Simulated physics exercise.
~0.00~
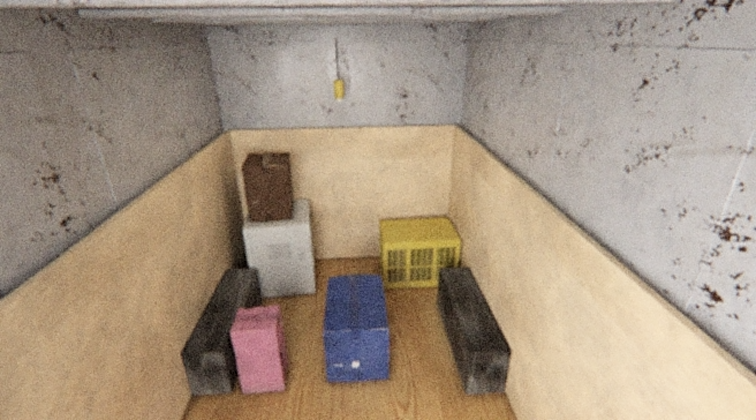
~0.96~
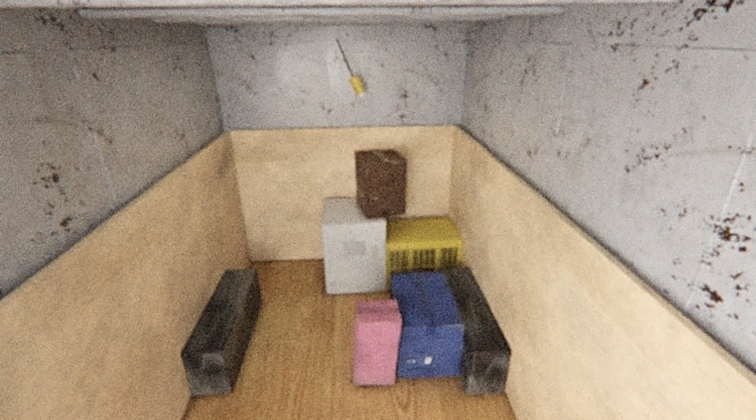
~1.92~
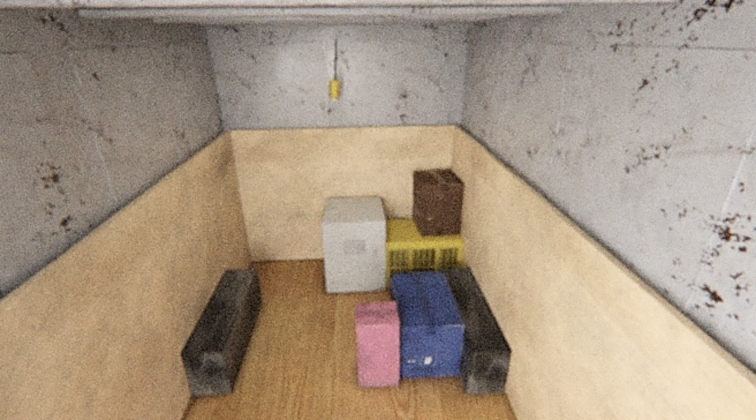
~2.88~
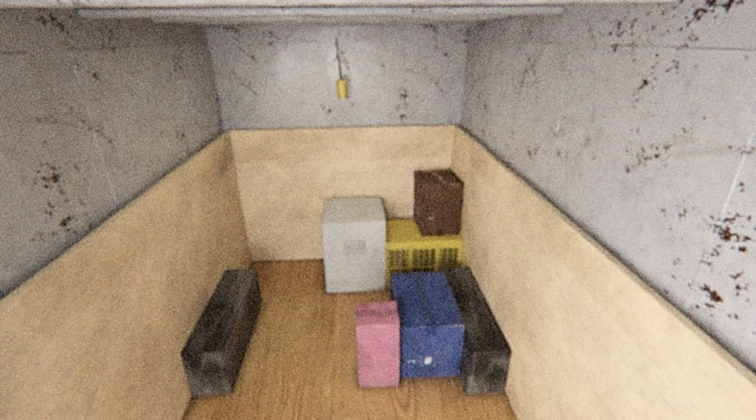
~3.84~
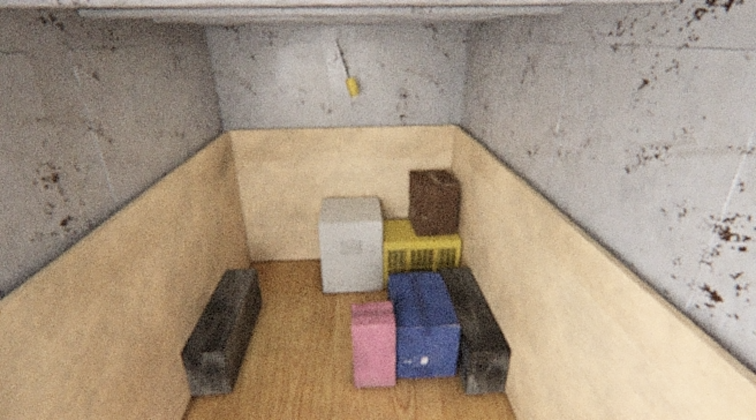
The footage shows a van's load bay with a swinging lamp, where the pink box, blue box and white appliance slide right and the brown box moves off the appliance onto the yellow chest, ending upright there after the brown and pink boxes shift slightly left.
